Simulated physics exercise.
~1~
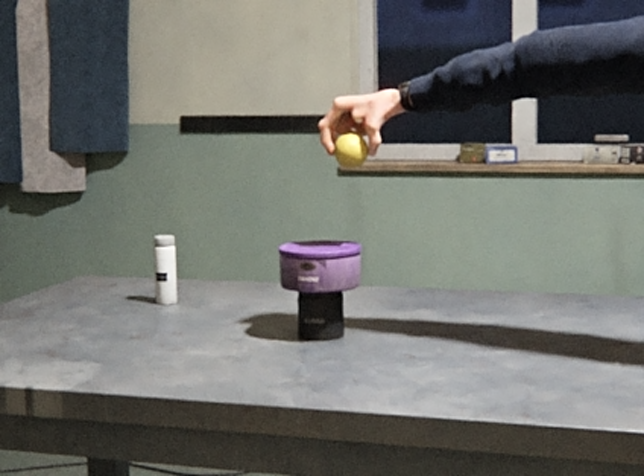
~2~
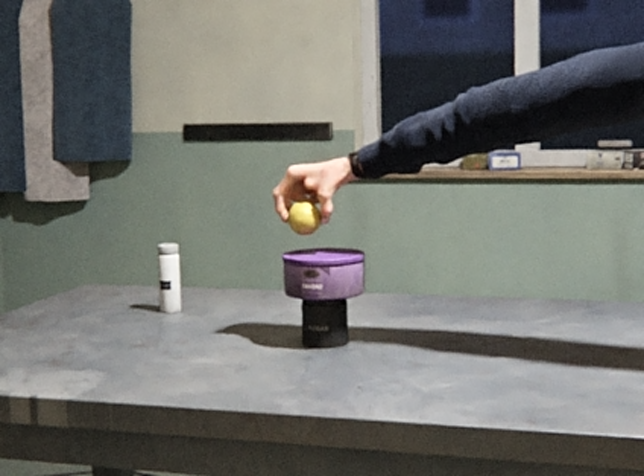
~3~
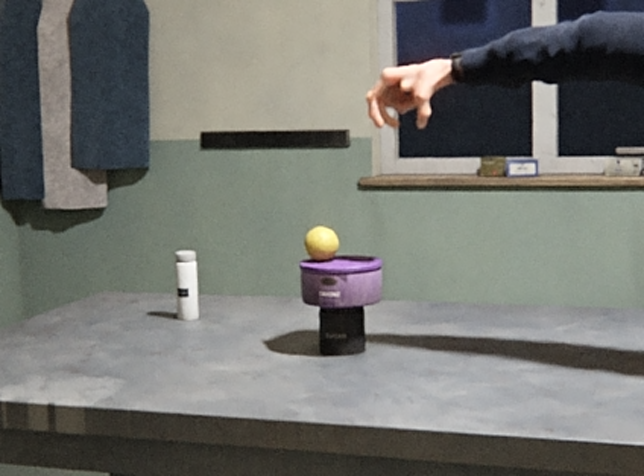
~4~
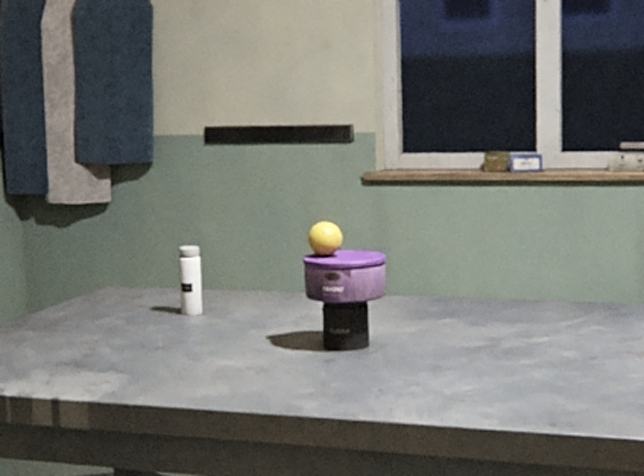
A yellow lemon, held in the fingers of a dark-sleeved arm reaching in from the right, hovers above a small pile on a grey table, seen from the front by a slightly swaying camera. The pile is a purple tub resting on a narrower black jar, with a white shaker to its left and a green and cream wall with a window behind. The hand moves the lemon left and down, then sets it on the left part of the tub's lid. It lets go, draws back and leaves view. The lemon stays put, and the pile stands.
